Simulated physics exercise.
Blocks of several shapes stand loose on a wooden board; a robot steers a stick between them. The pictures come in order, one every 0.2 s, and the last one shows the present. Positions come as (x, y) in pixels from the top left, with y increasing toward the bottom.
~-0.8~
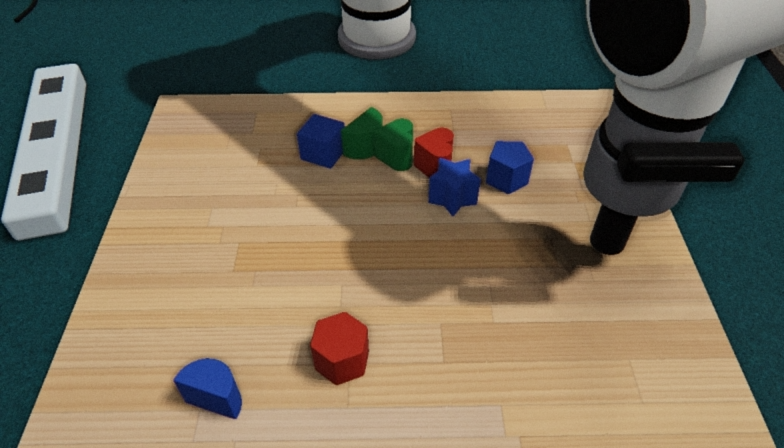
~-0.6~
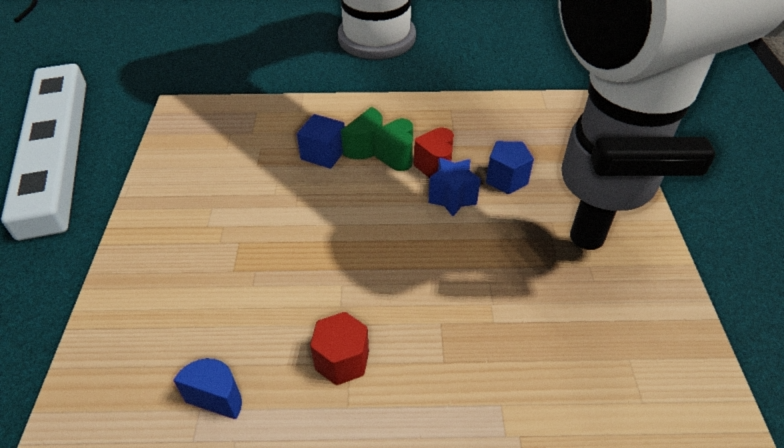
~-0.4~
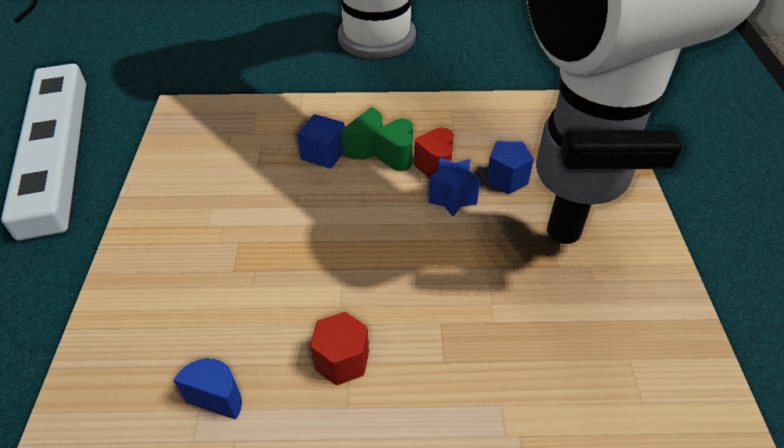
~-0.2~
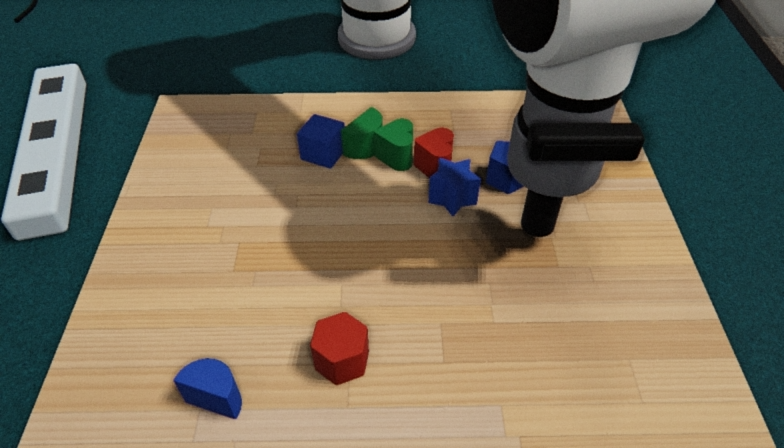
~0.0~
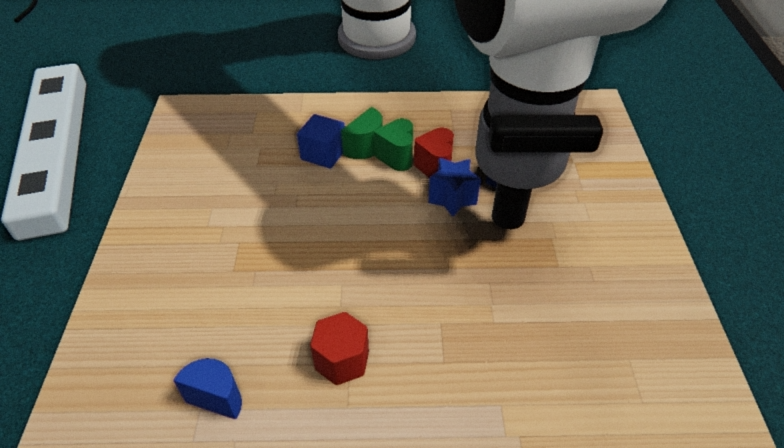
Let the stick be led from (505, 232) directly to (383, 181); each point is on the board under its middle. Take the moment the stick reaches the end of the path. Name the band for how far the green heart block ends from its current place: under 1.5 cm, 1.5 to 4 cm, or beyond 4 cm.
It goes a little way, 1.5 to 4 cm.
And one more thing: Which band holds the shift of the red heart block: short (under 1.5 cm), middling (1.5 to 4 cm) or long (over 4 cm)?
Band: 1.5 to 4 cm.
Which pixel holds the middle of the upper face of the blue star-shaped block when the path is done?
(406, 140)
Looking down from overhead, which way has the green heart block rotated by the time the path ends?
Its spin: Anticlockwise.
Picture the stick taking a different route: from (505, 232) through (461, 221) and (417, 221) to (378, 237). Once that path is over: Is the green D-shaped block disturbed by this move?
The green D-shaped block does not move.
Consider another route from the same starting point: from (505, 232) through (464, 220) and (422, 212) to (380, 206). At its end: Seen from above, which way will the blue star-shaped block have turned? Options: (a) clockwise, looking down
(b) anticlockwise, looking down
I choose a.
On the path given first. One third of the way, stick (464, 200); red heart block (435, 138); blue star-shaped block (447, 168).
Two thirds of the way, stick (422, 183); green heart block (396, 126), turned 20° anticlockwise; red heart block (434, 127), turned 40° clockwise; blue star-shaped block (418, 150), turned 25° clockwise.
At the end, stick (383, 167); green D-shaped block (363, 120); green heart block (397, 117), turned 35° anticlockwise; red heart block (439, 124), turned 40° clockwise; blue star-shaped block (406, 140), turned 75° clockwise.
